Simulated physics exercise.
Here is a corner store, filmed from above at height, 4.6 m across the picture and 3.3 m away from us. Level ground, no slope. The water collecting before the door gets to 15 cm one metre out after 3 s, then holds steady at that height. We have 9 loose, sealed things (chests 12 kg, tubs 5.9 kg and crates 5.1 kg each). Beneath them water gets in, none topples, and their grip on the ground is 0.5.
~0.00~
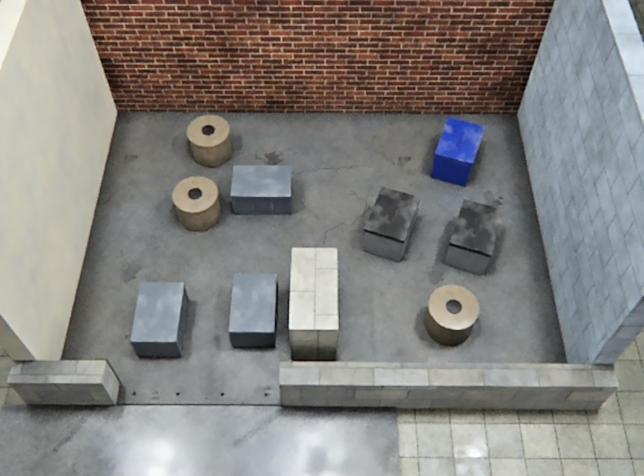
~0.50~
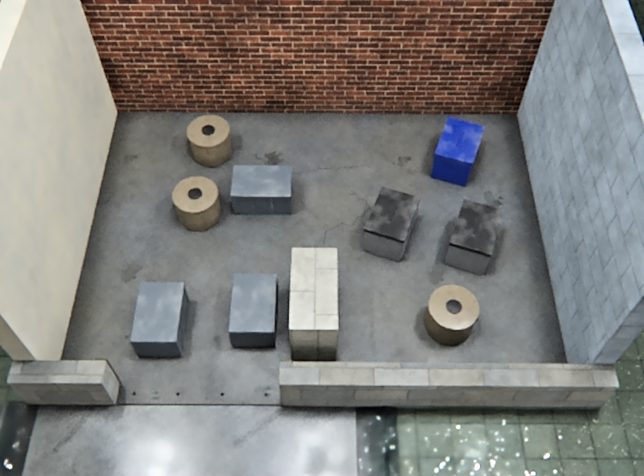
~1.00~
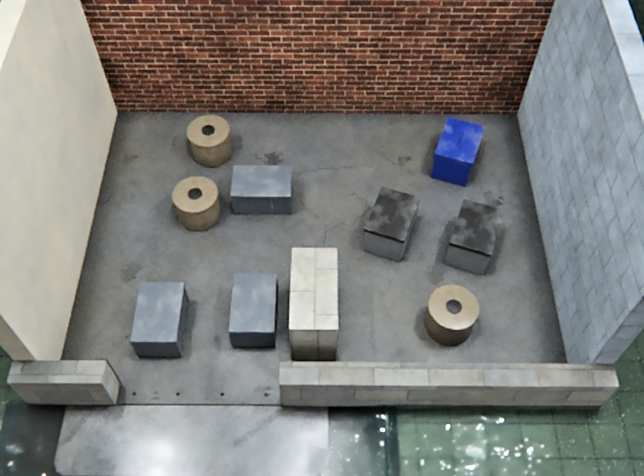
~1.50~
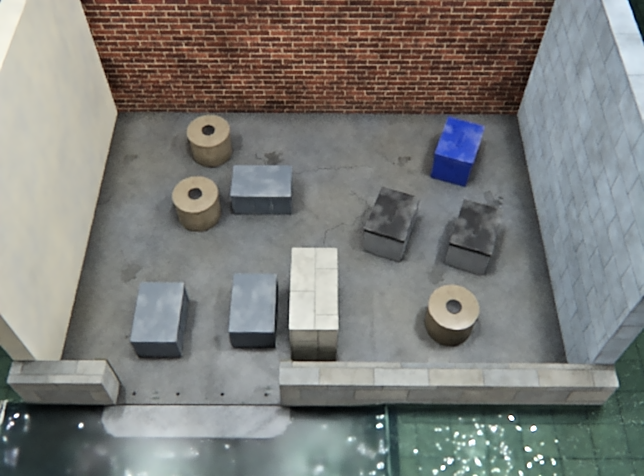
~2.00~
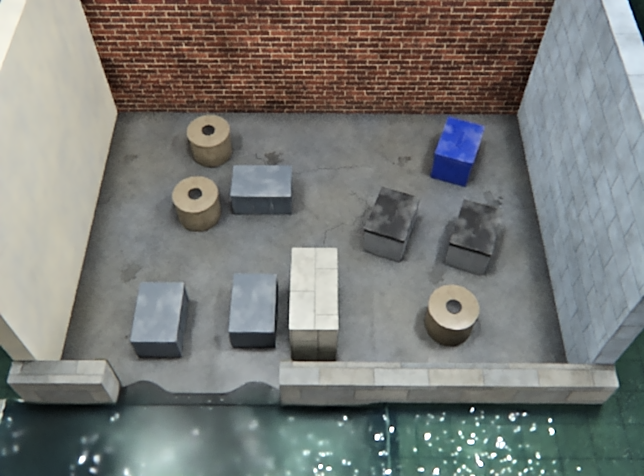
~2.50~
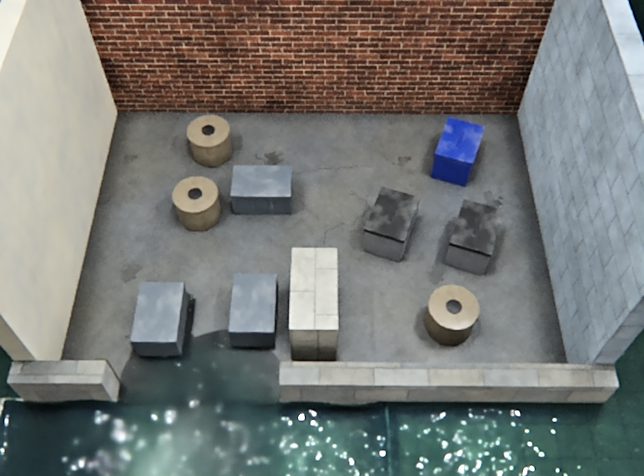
Water spreads across the ground outside the walled room, then enters through the front gap.
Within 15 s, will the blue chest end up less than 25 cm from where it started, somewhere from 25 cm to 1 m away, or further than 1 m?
It is swept a long way.
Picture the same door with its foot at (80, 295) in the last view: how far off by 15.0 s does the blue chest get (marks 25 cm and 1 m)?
Outcome - blue chest: Well off.
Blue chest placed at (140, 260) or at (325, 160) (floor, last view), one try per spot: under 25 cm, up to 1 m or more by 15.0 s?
Goes far off, then goes far off.
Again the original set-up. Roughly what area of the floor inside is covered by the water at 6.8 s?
I'd put it close to 10.0 m2.
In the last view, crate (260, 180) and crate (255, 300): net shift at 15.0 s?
In turn: 200 cm, 100 cm.
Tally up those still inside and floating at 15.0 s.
Count: 9.
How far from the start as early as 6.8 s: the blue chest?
Around 0 centimetres.
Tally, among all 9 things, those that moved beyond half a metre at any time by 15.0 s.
The count comes to 8.
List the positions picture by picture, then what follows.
In the first frame, the blue chest at (460, 140), on the bottom; 0.0 m2 under water; 0 of 9 have shifted.
In the second frame, the blue chest at (460, 140), on the bottom; water covers 0.0 m2; 0 of 9 have shifted.
In the third frame, the blue chest at (460, 140), on the bottom; 0.0 m2 under water; 0 of 9 have shifted.
In the fourth frame, the blue chest at (460, 140) rests on the ground; water covers 0.0 m2; 0 of 9 have shifted.
In the fifth frame, the blue chest at (460, 140) rests on the ground; water covers 0.0 m2; 0 of 9 have shifted.
In the sixth frame, the blue chest at (460, 140) rests on the ground; 0.5 m2 under water; 0 of 9 have shifted.
After 3.5 s the blue chest is near (460, 140), 0.0 m from its start, aground; 0 afloat.
After 6.8 s the blue chest is near (460, 140), 0.0 m from its start, aground; 5 afloat.
After 11.0 s the blue chest is near (527, 178), 0.8 m from its start, afloat; 6 afloat.
After 15.0 s the blue chest is near (454, 324), 2.2 m from its start, afloat; 9 afloat.
